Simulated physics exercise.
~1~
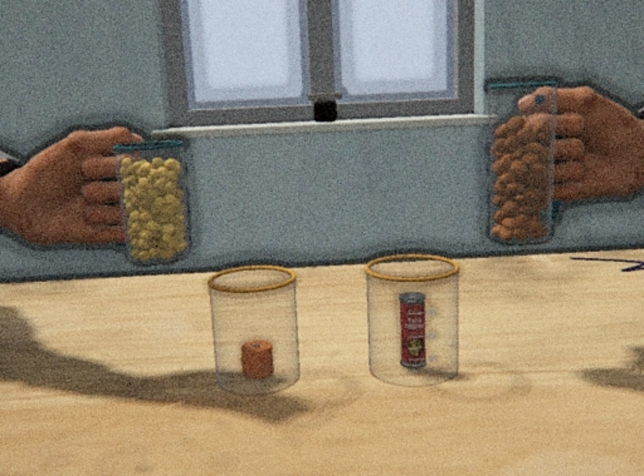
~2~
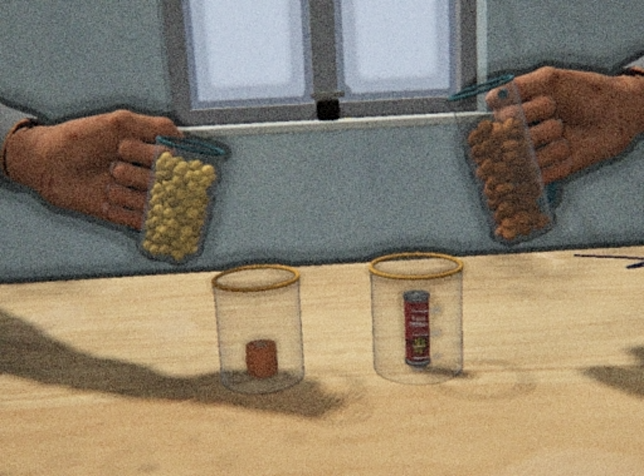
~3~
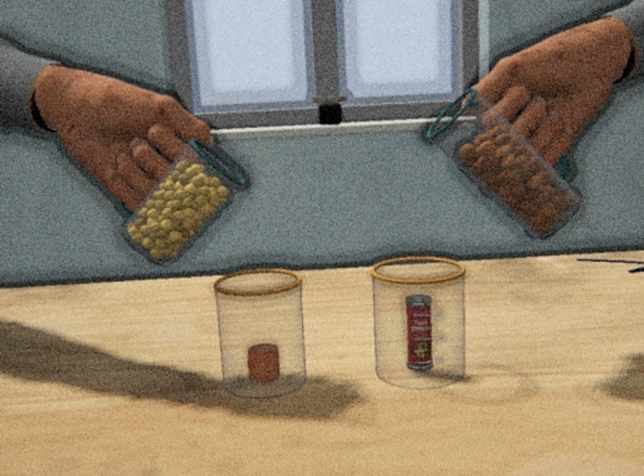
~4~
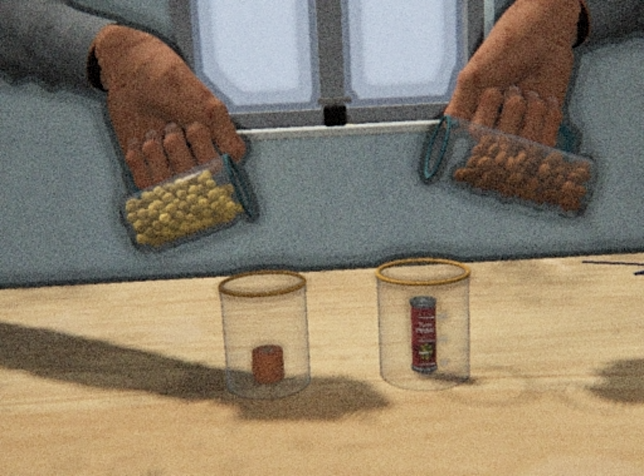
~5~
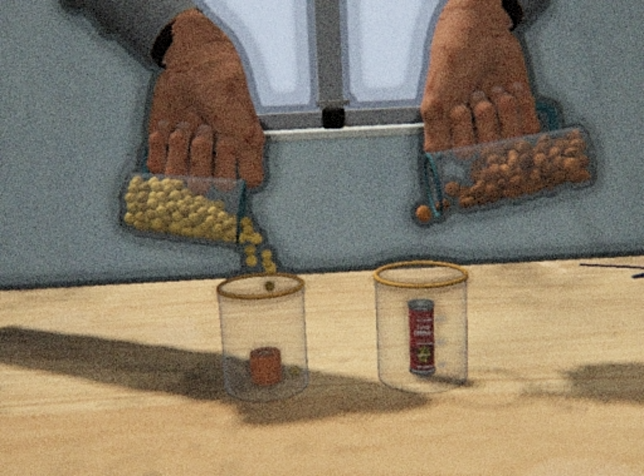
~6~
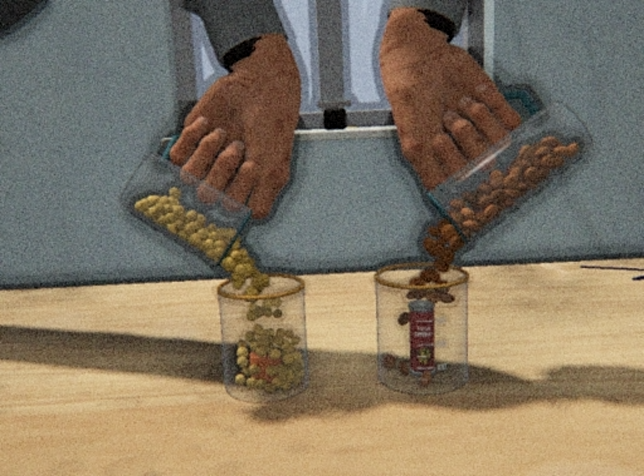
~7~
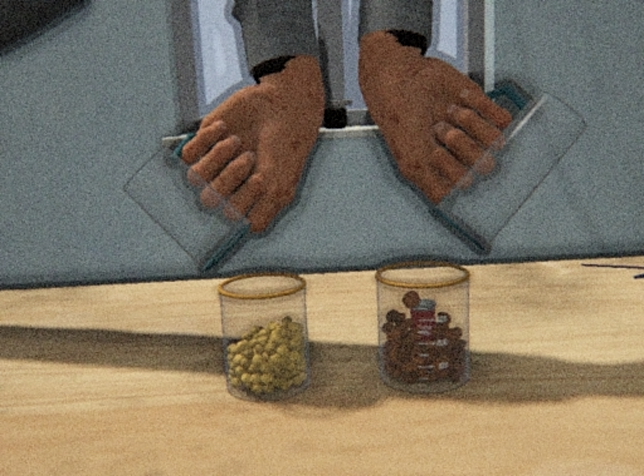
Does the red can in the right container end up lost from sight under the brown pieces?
No, the top of the red can still sticks out above the brown pieces. The small object on the left is the one that gets buried.
